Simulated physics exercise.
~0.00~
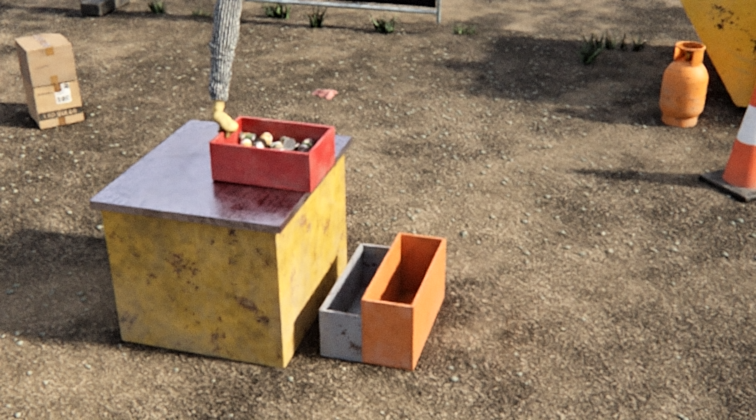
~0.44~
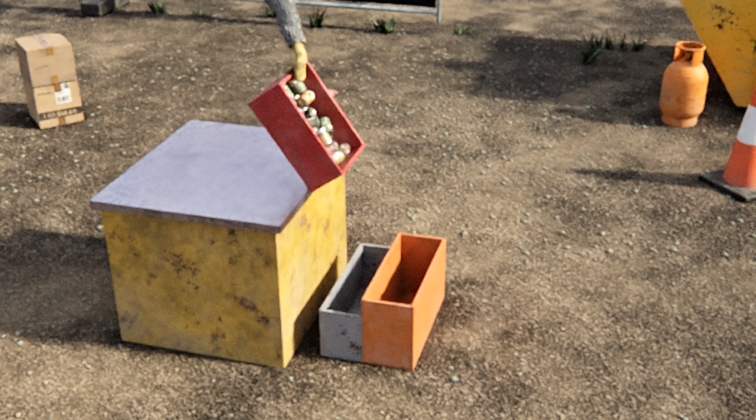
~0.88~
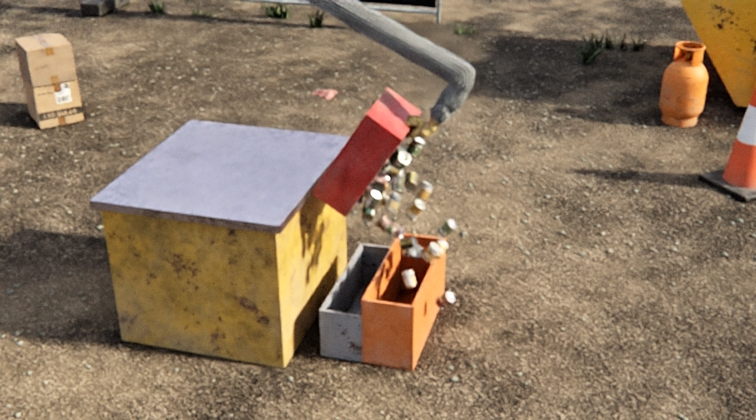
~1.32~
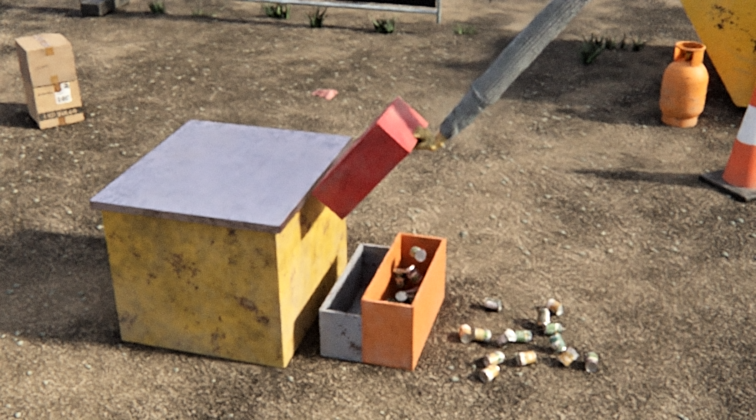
A red crate of small tins on a yellow bench is tipped over the right edge by a grey-sleeved arm, spilling its load toward two troughs below; some tins end up in the orange tote, while others lie scattered on the ground beyond it.
